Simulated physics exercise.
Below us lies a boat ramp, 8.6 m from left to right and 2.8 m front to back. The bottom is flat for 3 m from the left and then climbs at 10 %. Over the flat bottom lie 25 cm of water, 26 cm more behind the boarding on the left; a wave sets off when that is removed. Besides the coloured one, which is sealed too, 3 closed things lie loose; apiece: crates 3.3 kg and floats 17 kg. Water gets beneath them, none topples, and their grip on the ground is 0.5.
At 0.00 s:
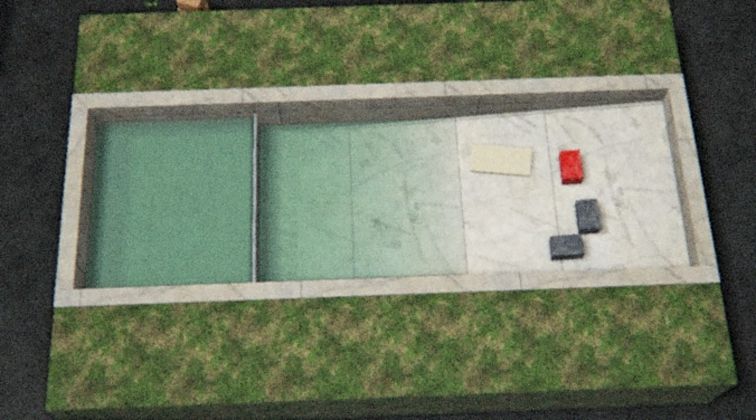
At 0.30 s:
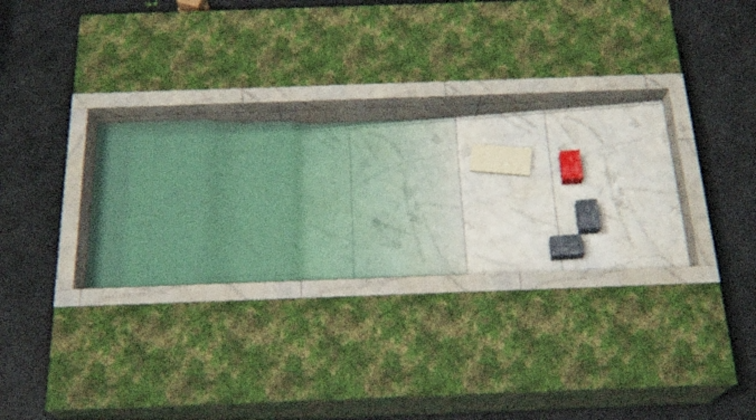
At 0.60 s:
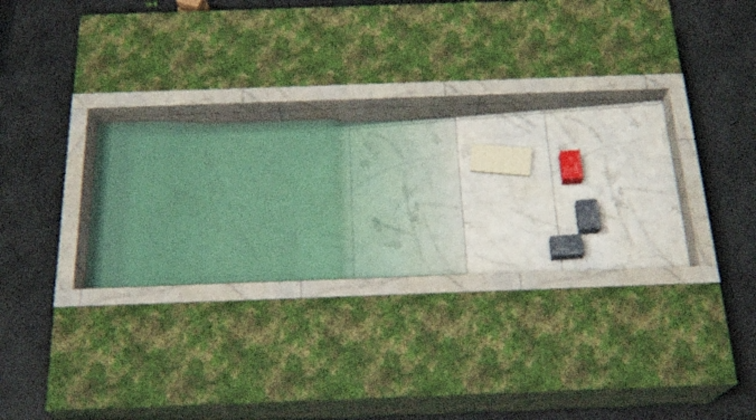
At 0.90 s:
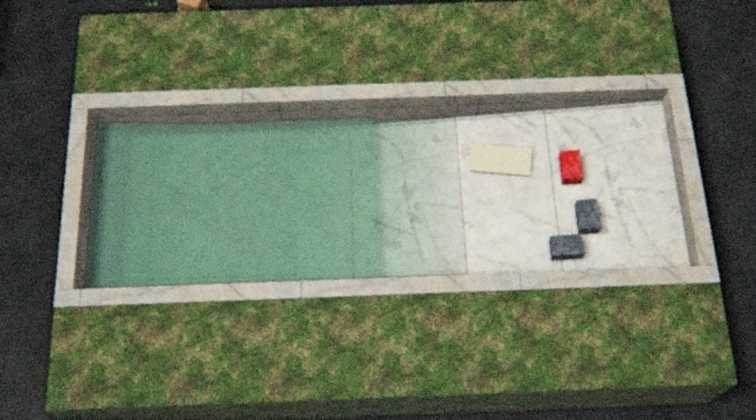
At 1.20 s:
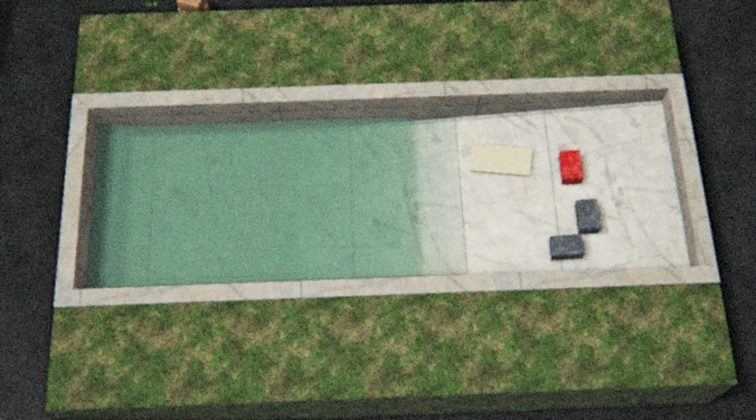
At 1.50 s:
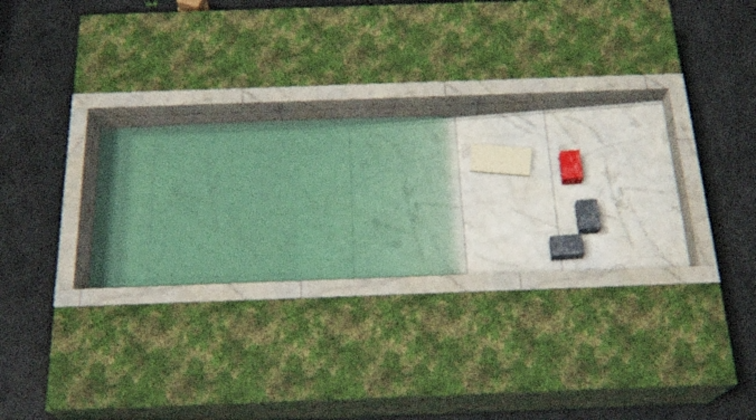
A boat ramp walled in pale stone, with grass strips along both long sides, is seen from above. Green water lies on the left behind a thin upright gate, with paler water to its right, while a cream slab, a red crate and two dark grey blocks rest on the dry right part. The gate disappears, and deeper green water spreads rightward as the loose things stay still.
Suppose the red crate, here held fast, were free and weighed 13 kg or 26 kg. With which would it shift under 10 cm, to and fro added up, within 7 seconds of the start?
Verdict: Only the higher weight holds it.
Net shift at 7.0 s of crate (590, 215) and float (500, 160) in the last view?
In that order: 40 cm, 250 cm.
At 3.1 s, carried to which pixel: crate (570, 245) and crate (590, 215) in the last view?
Near (597, 244) and (621, 215).
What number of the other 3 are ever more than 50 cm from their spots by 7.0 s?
I count 3.
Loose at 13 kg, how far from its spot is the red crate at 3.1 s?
About 0 cm.
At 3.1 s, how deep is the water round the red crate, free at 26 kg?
Roughly 5 cm.
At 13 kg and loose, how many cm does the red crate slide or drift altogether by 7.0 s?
About 150 cm.
After 2.1 s the red crate would be 0 cm from its start with 13 kg and 0 cm from its start with 26 kg; 0 cm of water round it then.
After 3.1 s the red crate would be 0 cm from its start with 13 kg and 0 cm from its start with 26 kg; 5 cm of water round it then.
After 4.9 s the red crate would be 7 cm from its start with 13 kg and 0 cm from its start with 26 kg; 8 cm of water round it then.
After 7.0 s the red crate would be 140 cm from its start with 13 kg and 0 cm from its start with 26 kg; 4 cm of water round it then.
